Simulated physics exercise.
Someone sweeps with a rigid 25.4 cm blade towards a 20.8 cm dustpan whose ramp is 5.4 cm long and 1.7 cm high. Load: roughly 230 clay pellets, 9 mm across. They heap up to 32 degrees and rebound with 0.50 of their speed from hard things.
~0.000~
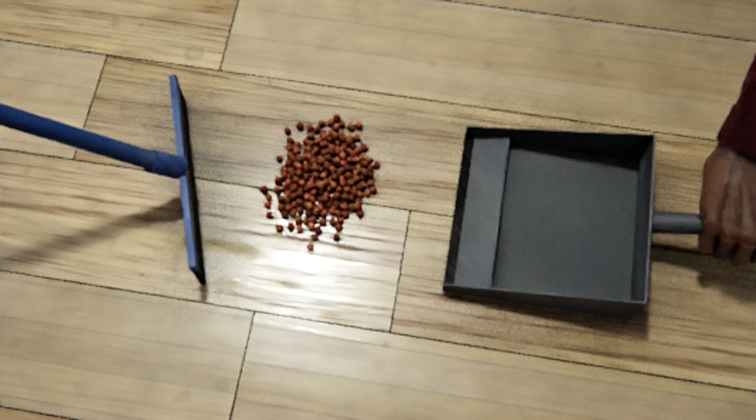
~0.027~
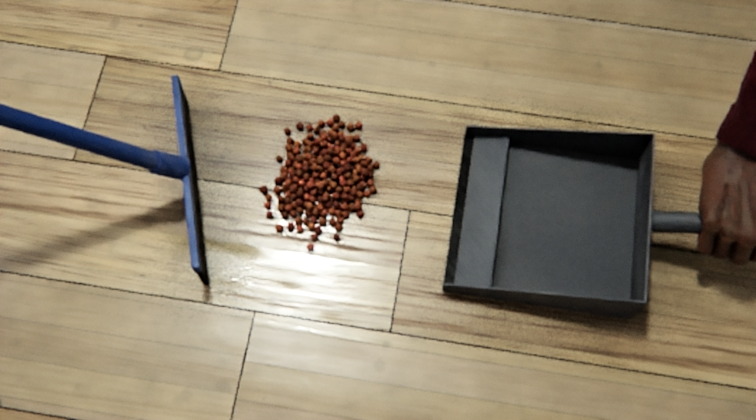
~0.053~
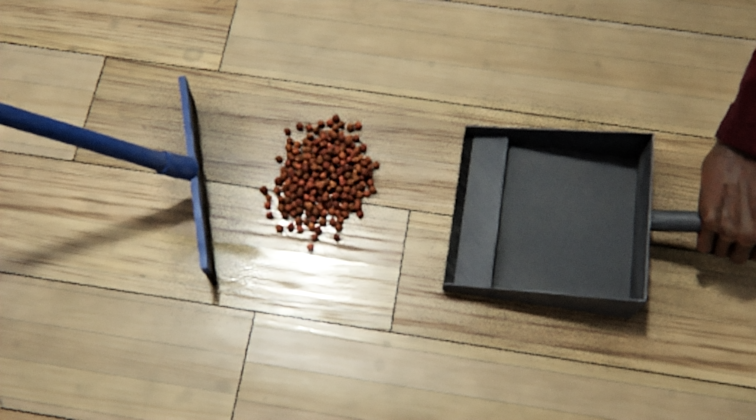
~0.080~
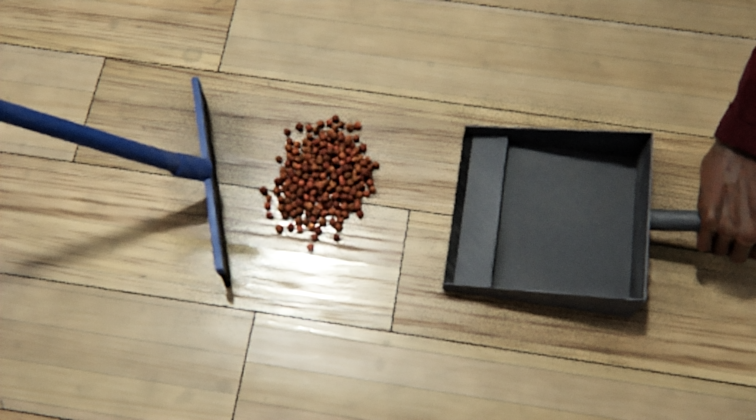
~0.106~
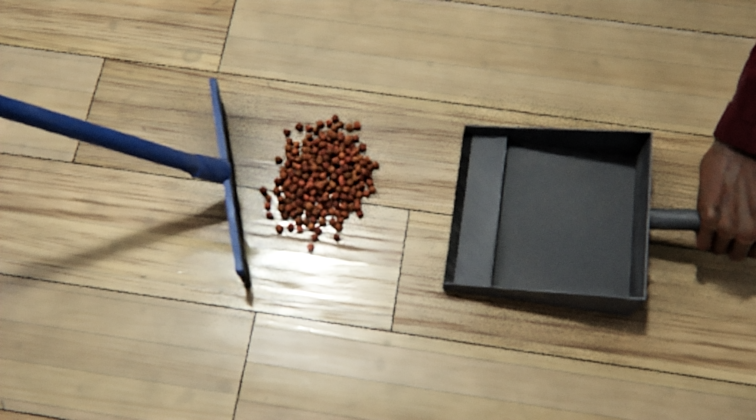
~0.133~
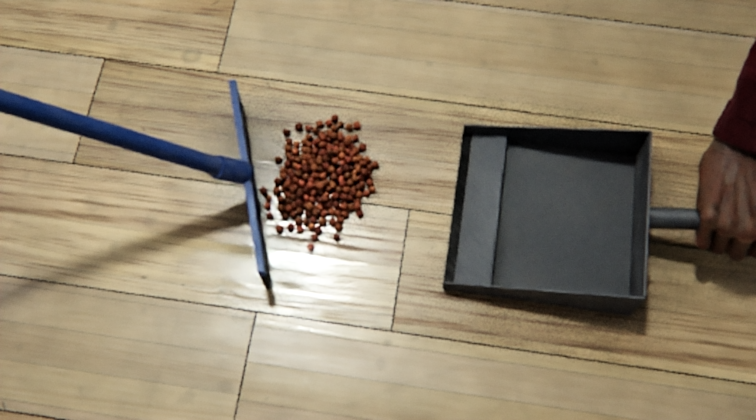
The footage shows a blue long-handled blade sliding steadily rightward across a wooden floor, closing the gap to a still pile of small reddish-brown pellets, while a hand at the right holds a dark grey dustpan in place.
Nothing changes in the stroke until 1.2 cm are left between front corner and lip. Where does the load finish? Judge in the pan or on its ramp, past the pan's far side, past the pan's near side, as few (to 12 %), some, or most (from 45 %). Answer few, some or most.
Pan some, far side some, near side few.
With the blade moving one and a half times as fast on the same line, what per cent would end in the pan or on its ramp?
It would be near 40 per cent.
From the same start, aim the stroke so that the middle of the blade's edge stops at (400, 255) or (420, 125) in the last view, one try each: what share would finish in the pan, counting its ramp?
Some 20 and 30 per cent.
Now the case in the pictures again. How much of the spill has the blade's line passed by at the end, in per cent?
Some 0 per cent.
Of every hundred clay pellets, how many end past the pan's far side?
About 25 per cent.
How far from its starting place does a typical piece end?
About 18 cm.
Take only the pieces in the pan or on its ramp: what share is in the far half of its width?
About 70 per cent.
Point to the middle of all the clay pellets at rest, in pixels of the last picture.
At about (457, 166).
After 0.25 s, middle of the blade 14 cm from the lip; 0 % over the lip, far side 5 %, near side 0 %.
After 0.33 s, middle of the blade 7 cm from the lip; 0 % over the lip, far side 15 %, near side 0 %.
After 0.54 s, middle of the blade 5 cm from the lip; 30 % over the lip, far side 25 %, near side 0 %.
By 1.2 s all is still; pan 30 %, far side 25 %, near side 0 %, in front of the lip or behind the blade 45 %.
